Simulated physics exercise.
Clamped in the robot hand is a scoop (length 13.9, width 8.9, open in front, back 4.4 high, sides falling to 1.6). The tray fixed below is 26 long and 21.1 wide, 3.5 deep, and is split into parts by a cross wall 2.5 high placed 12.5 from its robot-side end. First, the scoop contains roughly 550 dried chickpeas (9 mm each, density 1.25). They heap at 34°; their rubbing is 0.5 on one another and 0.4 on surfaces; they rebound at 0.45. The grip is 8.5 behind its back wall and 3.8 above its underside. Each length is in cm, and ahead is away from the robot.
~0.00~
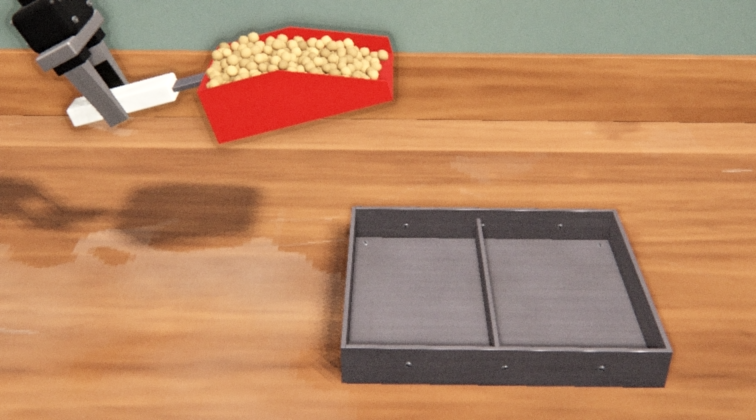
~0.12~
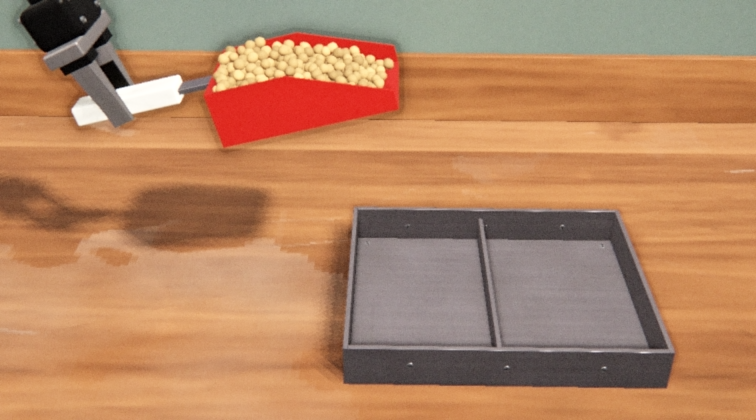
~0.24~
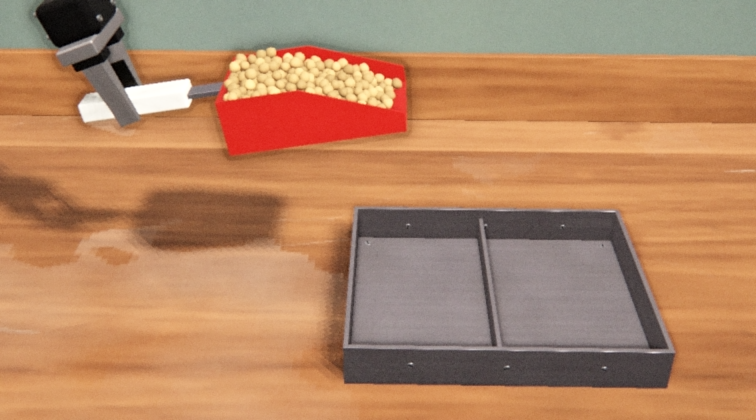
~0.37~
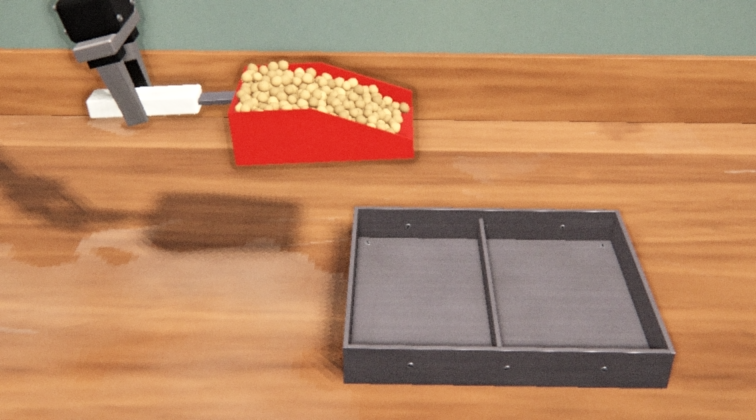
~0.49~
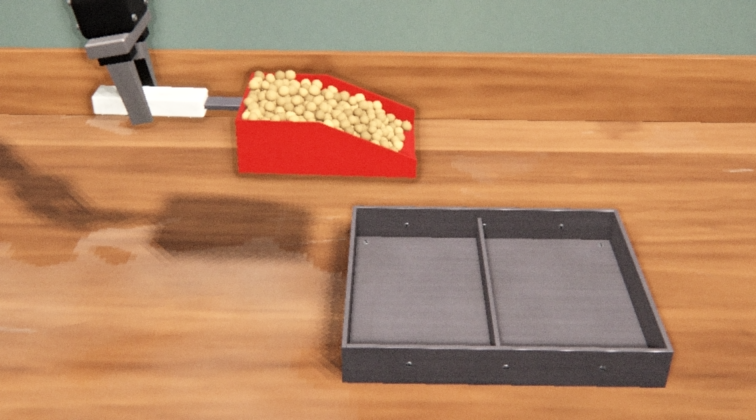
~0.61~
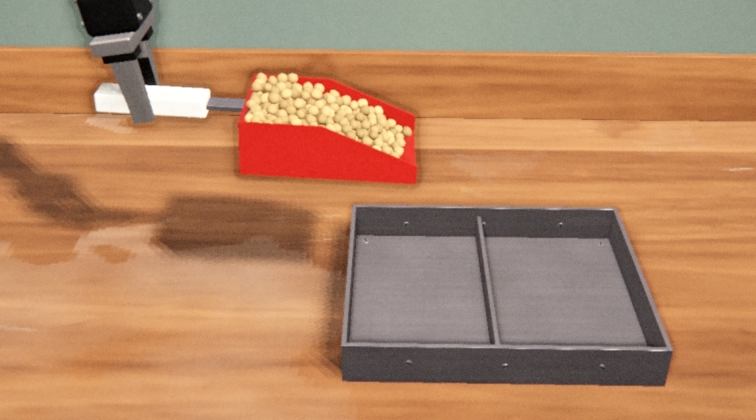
The footage shows a robotic gripper holding a red scoop heaped with chickpeas above a wooden surface near a gray divided tray, moving it slightly right and downward while gradually tilting it from leaning back to slightly forward.
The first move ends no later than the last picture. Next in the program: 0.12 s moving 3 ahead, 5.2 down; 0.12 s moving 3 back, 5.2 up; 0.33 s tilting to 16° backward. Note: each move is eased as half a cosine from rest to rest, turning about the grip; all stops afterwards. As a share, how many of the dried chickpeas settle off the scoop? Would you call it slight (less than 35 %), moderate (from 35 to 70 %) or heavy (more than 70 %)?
I would call it slight.
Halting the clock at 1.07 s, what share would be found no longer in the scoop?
Share gone by then: Near 20 %.
After 0.84 s, tilted 3° forward, highest piece 20 above the table; 477 on the scoop, 6 on the table or floor, 70 in flight or on a rim.
After 1.07 s, tilted 11° backward, highest piece 23 above the table; 439 on the scoop, 59 in the robot-side part, 35 in the far-side part, 7 on the table or floor, 13 in flight or on a rim.
After 1.38 s, tilted 16° backward, highest piece 24 above the table; 438 on the scoop, 68 in the robot-side part, 38 in the far-side part, 8 on the table or floor, 1 in flight or on a rim.
After 2.43 s, tilted 16° backward, highest piece 24 above the table; 438 on the scoop, 69 in the robot-side part, 38 in the far-side part, 8 on the table or floor.
At rest, 438 on the scoop, 69 in the robot-side part, 38 in the far-side part, 8 on the table or floor. That is 21 % off the scoop.
